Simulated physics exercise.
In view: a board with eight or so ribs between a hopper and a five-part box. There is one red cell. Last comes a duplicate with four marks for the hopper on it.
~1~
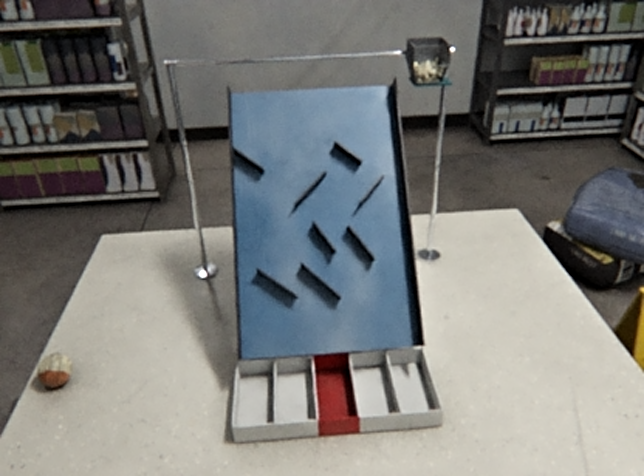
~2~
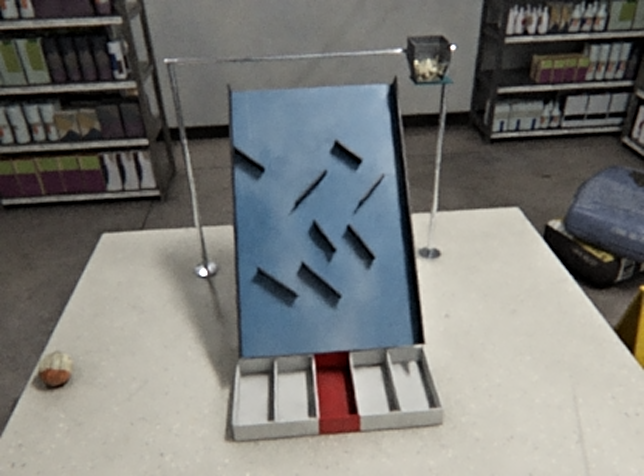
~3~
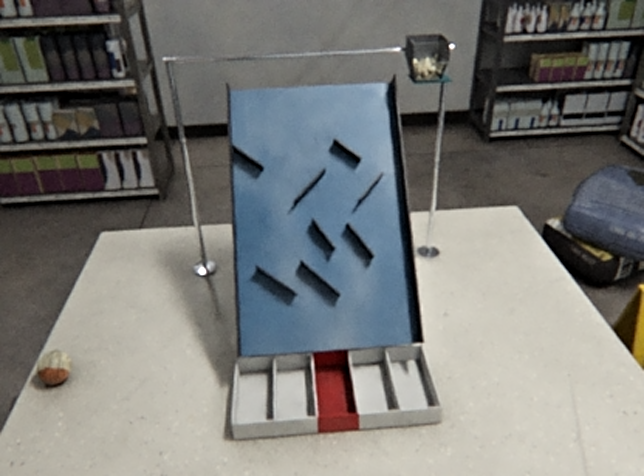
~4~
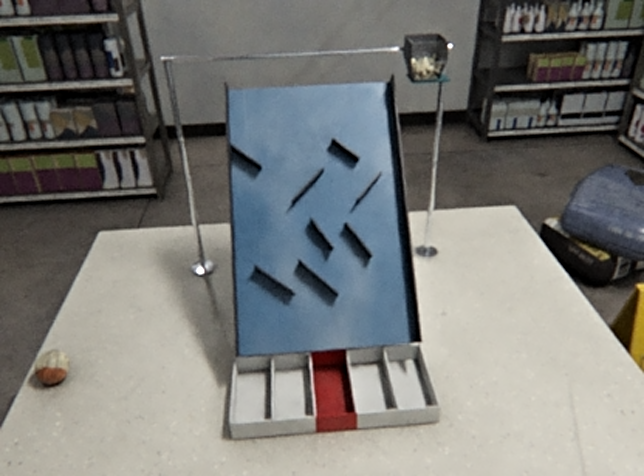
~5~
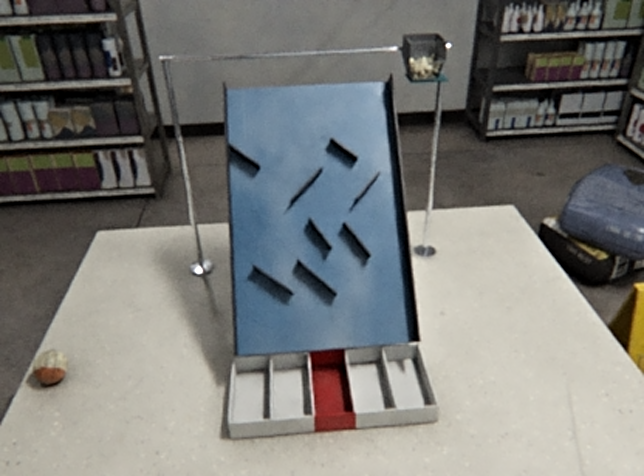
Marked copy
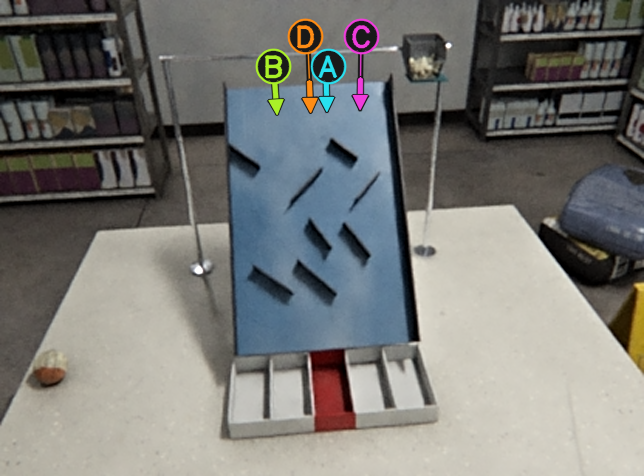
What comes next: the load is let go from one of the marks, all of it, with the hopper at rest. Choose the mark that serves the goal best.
The answer is mark B.
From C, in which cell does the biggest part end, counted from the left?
The fifth from the left.
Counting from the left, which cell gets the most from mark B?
The third.
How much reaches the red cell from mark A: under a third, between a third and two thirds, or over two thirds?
Mark A gives under a third.
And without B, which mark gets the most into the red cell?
That is mark D.
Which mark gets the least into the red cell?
C it is.
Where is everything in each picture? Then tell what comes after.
In the first picture, hopper at (428, 74), white beans, door shut.
In the second picture, ribs (234, 147) to (264, 167), (336, 140) to (363, 159), (295, 203) to (326, 170).
In the third picture, ribs (360, 200) to (383, 172), (313, 218) to (335, 248), (348, 222) to (375, 256).
In the fourth picture, ribs (255, 265) to (295, 293), (299, 260) to (339, 294).
In the fifth picture, red cell at (335, 421), number 3 of 5 from the left.
On the marked copy, mark A meets the board at (326, 106); mark B meets the board at (276, 109); mark C meets the board at (360, 104); mark D meets the board at (310, 107).
Choosing A, about a quarter in the red cell, about two thirds in other cells, a small part held on the board.
Choosing B, about two thirds in the red cell, about a quarter in other cells, a stray few held on the board.
Choosing C, none in the red cell, nearly all in other cells, a small part outside the box.
Choosing D, about a third in the red cell, about half in other cells, a stray few held on the board, a stray few outside the box.
